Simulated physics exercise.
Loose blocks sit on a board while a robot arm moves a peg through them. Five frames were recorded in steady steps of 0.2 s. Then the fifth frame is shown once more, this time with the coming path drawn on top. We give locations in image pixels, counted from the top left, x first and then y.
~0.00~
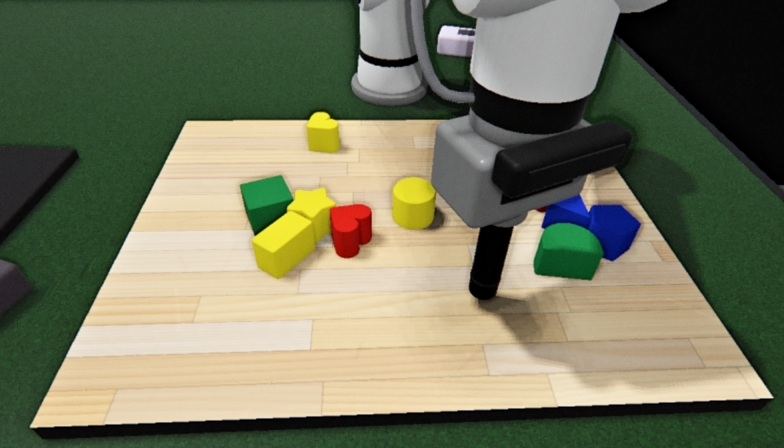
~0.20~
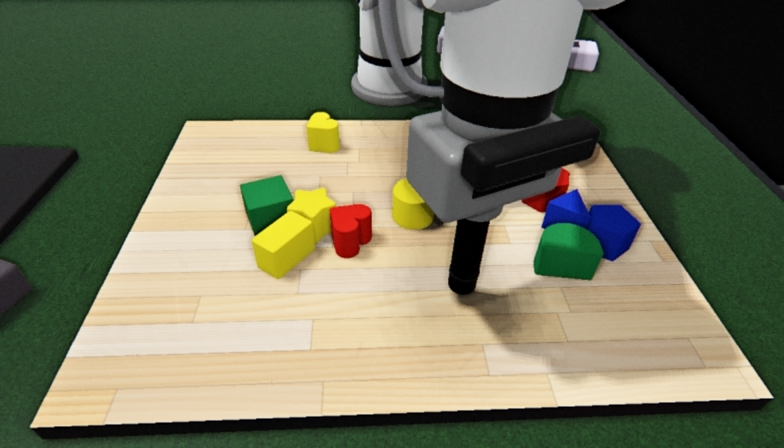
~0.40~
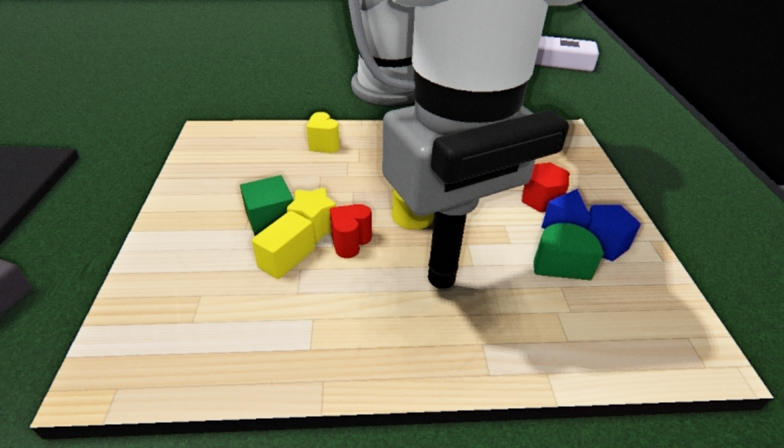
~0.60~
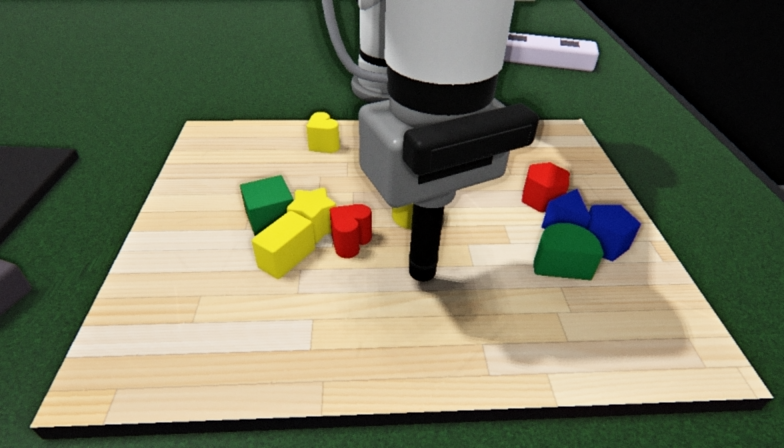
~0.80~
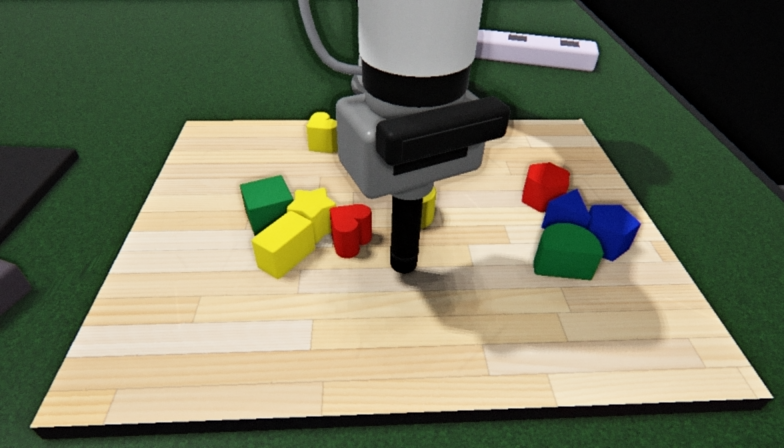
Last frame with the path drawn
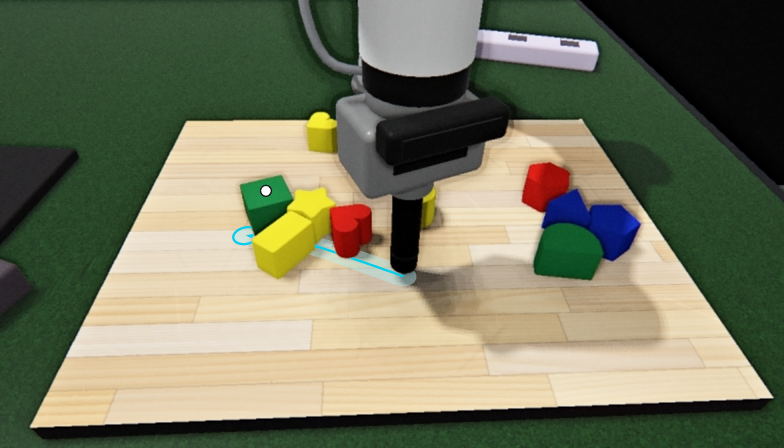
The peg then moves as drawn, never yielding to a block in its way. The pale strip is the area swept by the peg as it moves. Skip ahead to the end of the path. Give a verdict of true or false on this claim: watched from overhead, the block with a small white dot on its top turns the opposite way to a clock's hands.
It is false.
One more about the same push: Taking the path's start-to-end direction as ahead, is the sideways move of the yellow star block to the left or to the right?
My answer: Right.
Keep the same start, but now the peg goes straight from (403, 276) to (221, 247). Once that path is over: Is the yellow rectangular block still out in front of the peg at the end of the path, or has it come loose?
Still leading.
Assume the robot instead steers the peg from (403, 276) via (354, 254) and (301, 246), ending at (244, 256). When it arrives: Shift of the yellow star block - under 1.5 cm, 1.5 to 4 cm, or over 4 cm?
If I had to pick, the yellow star block travels from 1.5 to 4 cm here.
Drawn move, from (403, 276) over (350, 258) and (300, 242) to (246, 235); the dot is on the green four-sided block.
The first path, step by step. One third of the way, peg at (349, 246); yellow star block at (312, 196), turned 20° anticlockwise; red heart block at (344, 210), turned 30° clockwise.
Two thirds of the way, peg at (298, 231); green four-sided block at (263, 190); yellow rectangular block at (266, 227), turned 45° anticlockwise; yellow star block at (309, 187), turned 35° anticlockwise; red heart block at (341, 204), turned 75° clockwise.
At the end, peg at (244, 224); green four-sided block at (257, 186), turned 20° clockwise; yellow rectangular block at (242, 231), turned 105° anticlockwise; yellow star block at (309, 187), turned 35° anticlockwise; red heart block at (341, 204), turned 75° clockwise.
